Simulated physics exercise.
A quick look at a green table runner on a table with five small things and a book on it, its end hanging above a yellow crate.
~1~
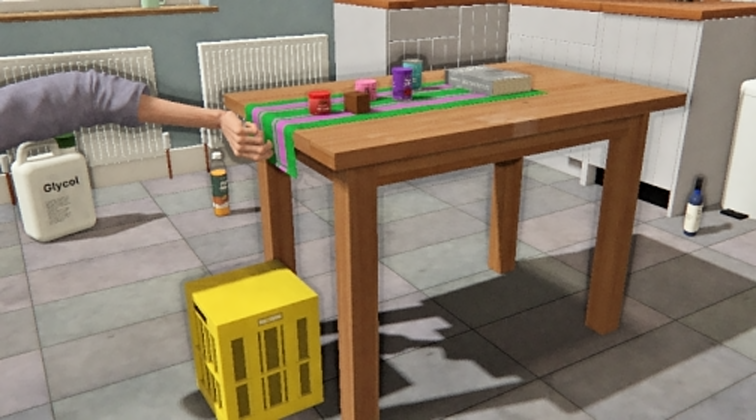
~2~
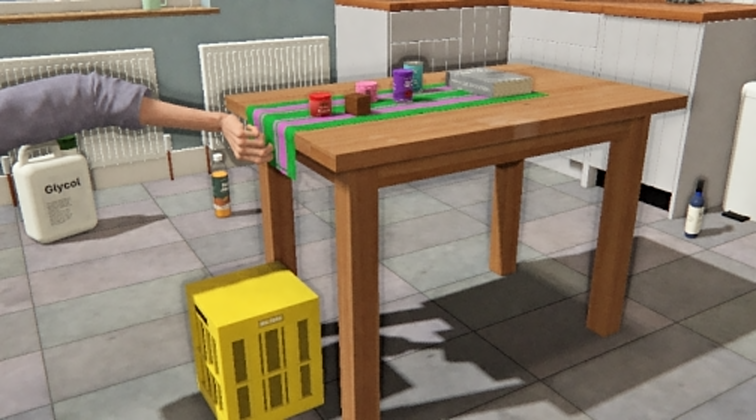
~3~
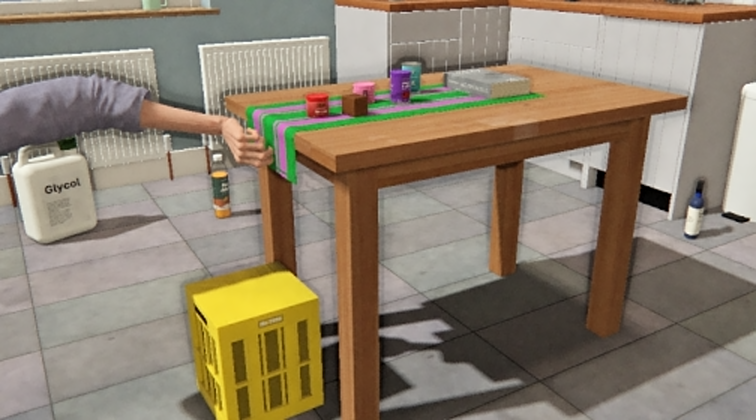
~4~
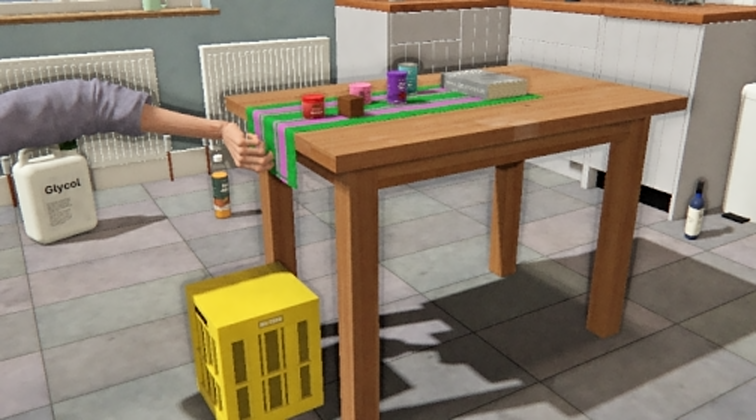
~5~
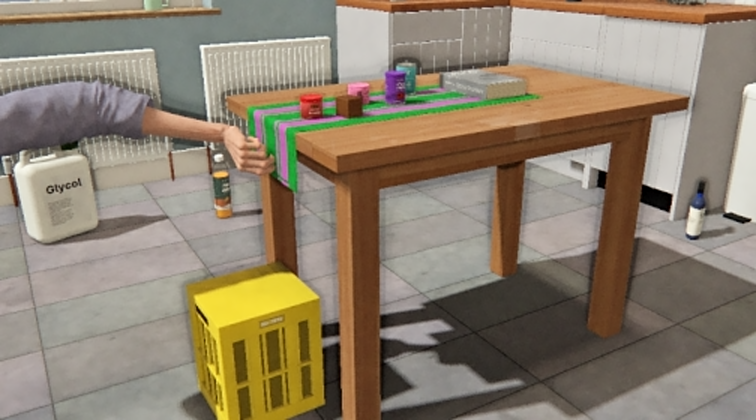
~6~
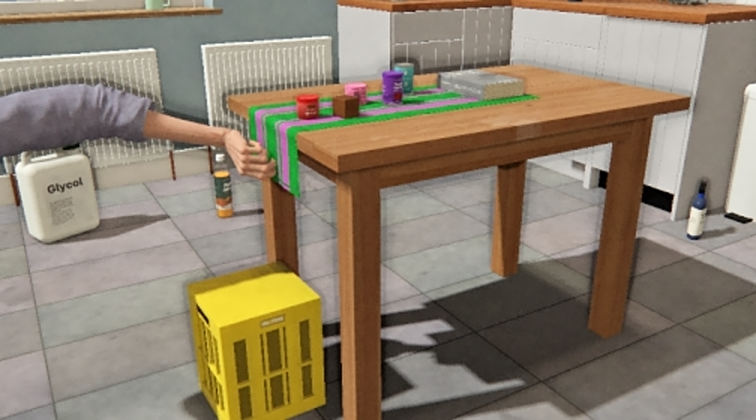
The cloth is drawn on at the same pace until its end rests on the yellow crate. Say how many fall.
Over the edge go three.
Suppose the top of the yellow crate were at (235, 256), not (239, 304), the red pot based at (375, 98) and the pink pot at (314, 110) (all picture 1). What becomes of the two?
The red pot does not fall, the pink pot drops off.
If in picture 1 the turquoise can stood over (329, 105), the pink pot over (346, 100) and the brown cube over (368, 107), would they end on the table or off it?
The turquoise can tumbles off; the pink pot goes over; the brown cube comes down.
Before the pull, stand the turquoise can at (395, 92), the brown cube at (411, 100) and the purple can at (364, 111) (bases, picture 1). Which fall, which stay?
The turquoise can keeps its place on top; the brown cube keeps its place on top; the purple can drops off.
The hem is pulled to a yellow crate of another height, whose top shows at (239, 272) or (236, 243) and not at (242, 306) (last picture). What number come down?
The count: 2 and 1.
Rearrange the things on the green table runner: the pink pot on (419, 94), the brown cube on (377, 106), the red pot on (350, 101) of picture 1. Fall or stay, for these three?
The pink pot does not fall, the brown cube falls, the red pot goes over.
Soon after, hem near (276, 241); red pot and brown cube gone.
Then, hem on the crate; red pot, brown cube and pink pot gone.
At rest, hem on the crate; red pot, brown cube and pink pot gone. The table loses three.
